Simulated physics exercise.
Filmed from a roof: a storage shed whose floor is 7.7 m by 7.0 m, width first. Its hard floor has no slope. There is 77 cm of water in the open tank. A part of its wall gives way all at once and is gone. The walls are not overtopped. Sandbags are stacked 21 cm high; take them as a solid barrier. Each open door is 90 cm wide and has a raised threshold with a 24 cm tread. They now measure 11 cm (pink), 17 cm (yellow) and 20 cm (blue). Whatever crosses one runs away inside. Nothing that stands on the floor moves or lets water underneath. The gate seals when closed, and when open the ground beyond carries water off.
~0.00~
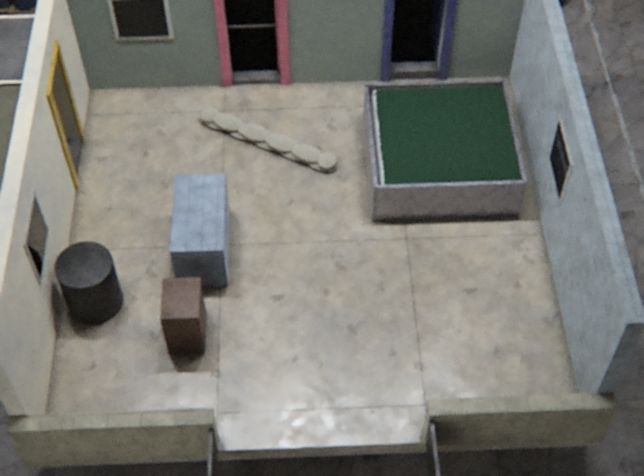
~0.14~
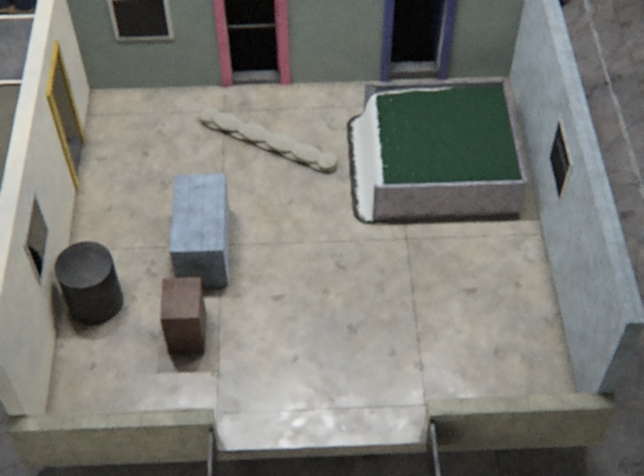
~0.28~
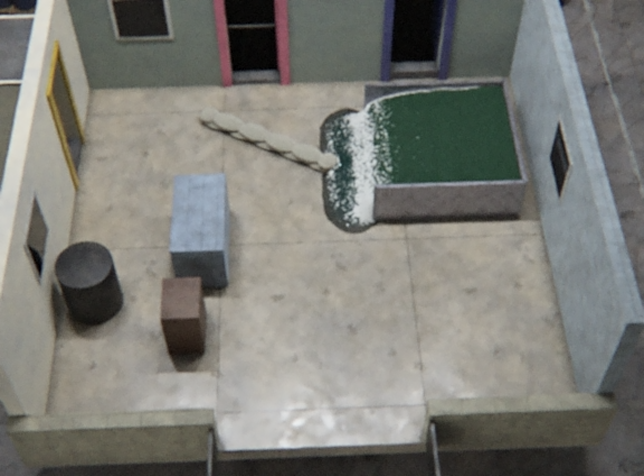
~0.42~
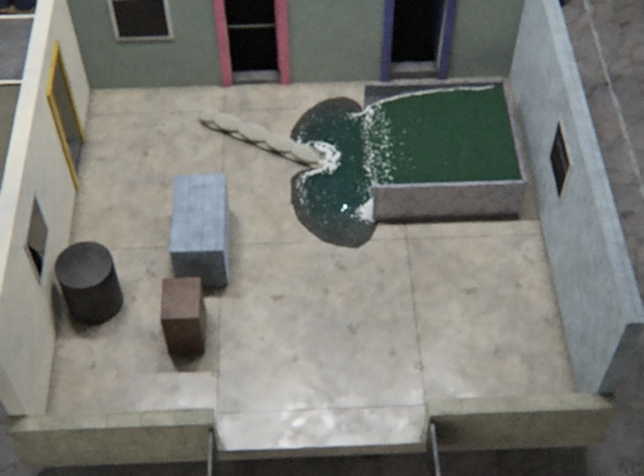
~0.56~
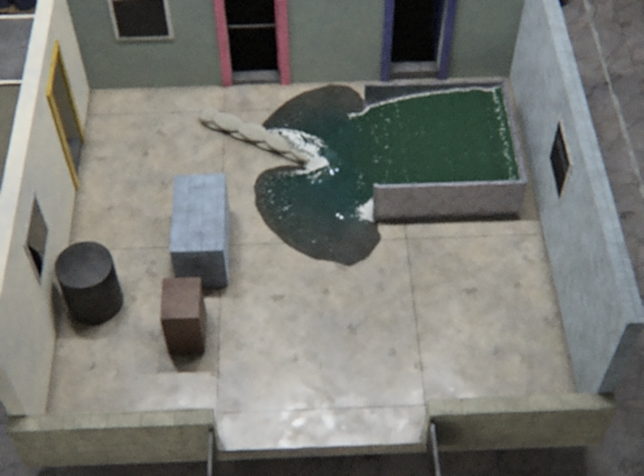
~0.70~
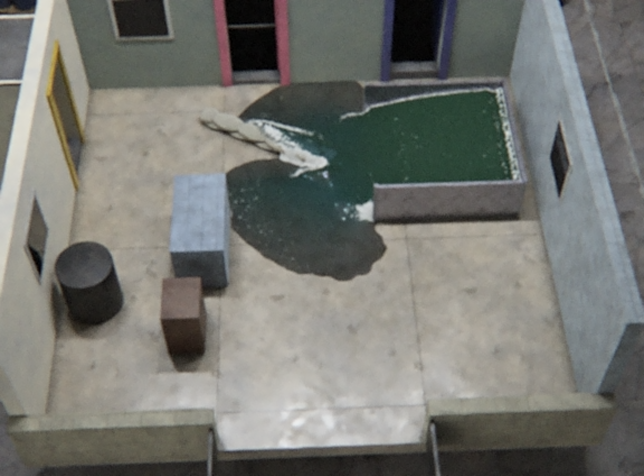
Dark green water burst from the left side of an open tank, hit the row of sandbags with white foam, and spread around both sides across the shed floor, reaching the pale blue box.
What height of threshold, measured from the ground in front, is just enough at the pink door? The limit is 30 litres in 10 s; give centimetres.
At least 28 cm or so.
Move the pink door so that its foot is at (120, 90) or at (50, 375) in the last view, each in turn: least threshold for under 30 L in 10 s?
About 24 and 8.0 cm.
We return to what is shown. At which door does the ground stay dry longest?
Last comes the blue one.
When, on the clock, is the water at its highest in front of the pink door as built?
Near 2.0 s.
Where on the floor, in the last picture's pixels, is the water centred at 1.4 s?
At about (369, 166).
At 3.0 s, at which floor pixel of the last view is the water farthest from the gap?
Near (94, 439).
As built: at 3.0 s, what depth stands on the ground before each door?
Depths in cm: Pink 26, yellow 32, blue 0.
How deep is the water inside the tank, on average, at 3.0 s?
Some 18 cm.
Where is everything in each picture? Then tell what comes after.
In the first frame, still water, 77 cm deep, in the open tank at (442, 135); the pink door at (254, 43) is dry.
In the second frame, the gap is at (372, 158), the front 0.3 m out at (355, 191); the back of the open tank holds 77 cm.
In the third frame, the front is at (327, 195), 0.8 m from the gap at (372, 159); 1.6 m2 of floor is wet, 77 cm left at the back.
In the fourth frame, the front is at (298, 207), 1.3 m from the gap at (371, 160); 3.2 m2 of floor is wet, 77 cm left at the back.
In the fifth frame, the gap is at (371, 160), the front 1.9 m out at (262, 208); the back of the open tank holds 71 cm.
In the sixth frame, the front is at a hidden place, 2.5 m from the gap at (371, 160); 7.5 m2 of floor is wet, 64 cm left at the back; the pink door at (254, 43), 2.9 m from the gap, is still 0.4 m from the nearest water.
After 1.4 s water covers 35 % of the floor, deepest (44 cm) near (343, 170); 21 cm at the pink door, 0 litres in over its 11 cm threshold.
After 3.0 s water covers 55 % of the floor, deepest (38 cm) near (99, 102); 26 cm at the pink door, 173 litres in over its 11 cm threshold.
After 10.0 s water covers 90 % of the floor, deepest (13 cm) near (165, 318); 6 cm at the pink door, 245 litres in over its 11 cm threshold.
At the pink door as built, the water arrived by 0.9 s and peaked near 32 cm at 2.0 s.
With a threshold of 26 cm, 46 litres would have come in within the 10 s; with 35.5 cm, 4 litres. So under 30 litres takes about 28 cm.
